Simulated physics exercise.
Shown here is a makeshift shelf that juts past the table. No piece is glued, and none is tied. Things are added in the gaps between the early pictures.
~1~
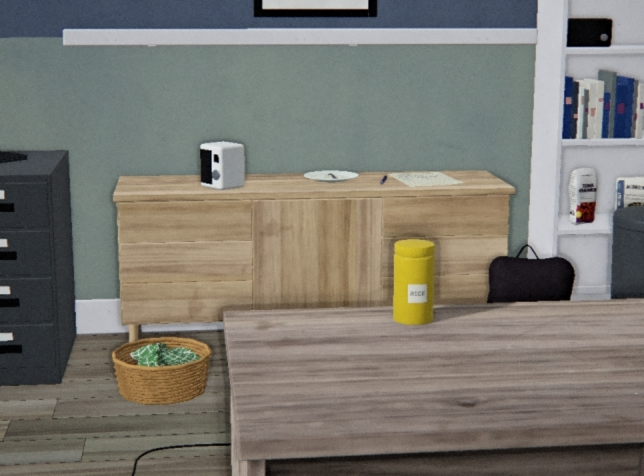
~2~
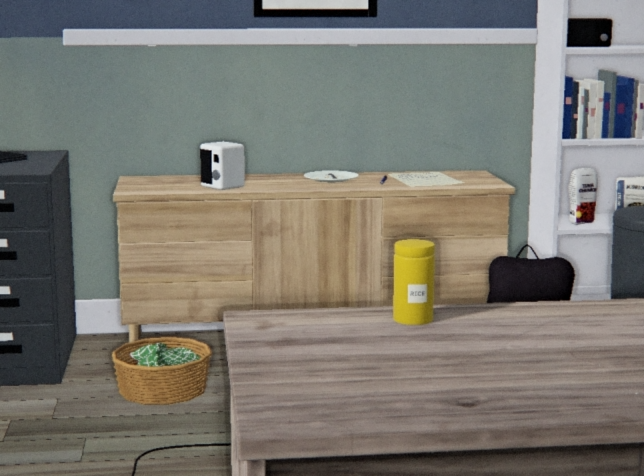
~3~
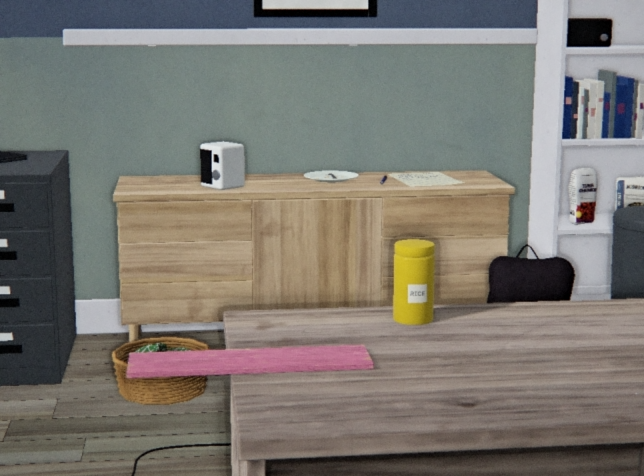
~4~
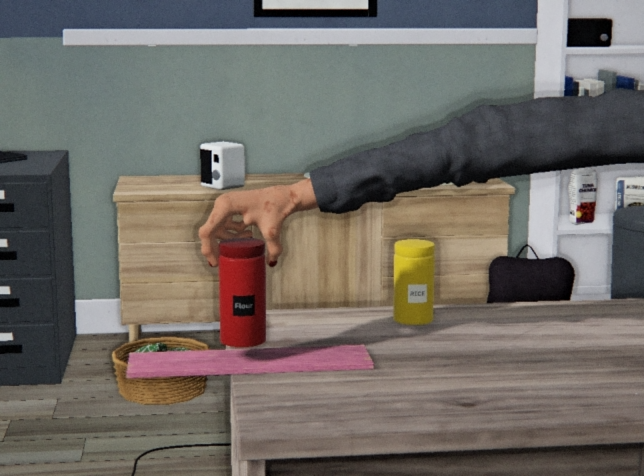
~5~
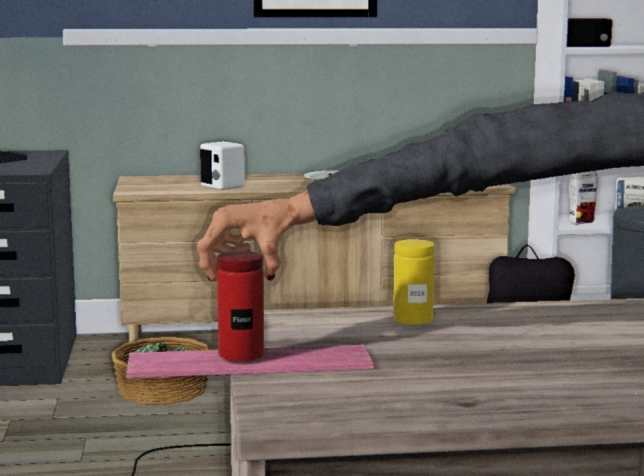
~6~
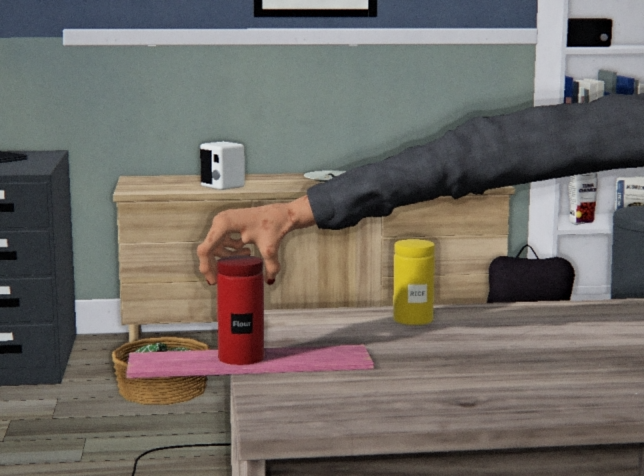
A hand lowers a red jar onto a pink plank that appears on the table.
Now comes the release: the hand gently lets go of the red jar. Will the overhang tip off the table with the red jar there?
No: It stays anchored.
Then, 0.50 s later than the last frame, all is still.
Then, 1.30 s later than the last frame, red jar resting near (241, 310).
When it is over, all 3 as before. End places, in pixels of the last picture, red jar near (241, 310). The plank keeps its balance.
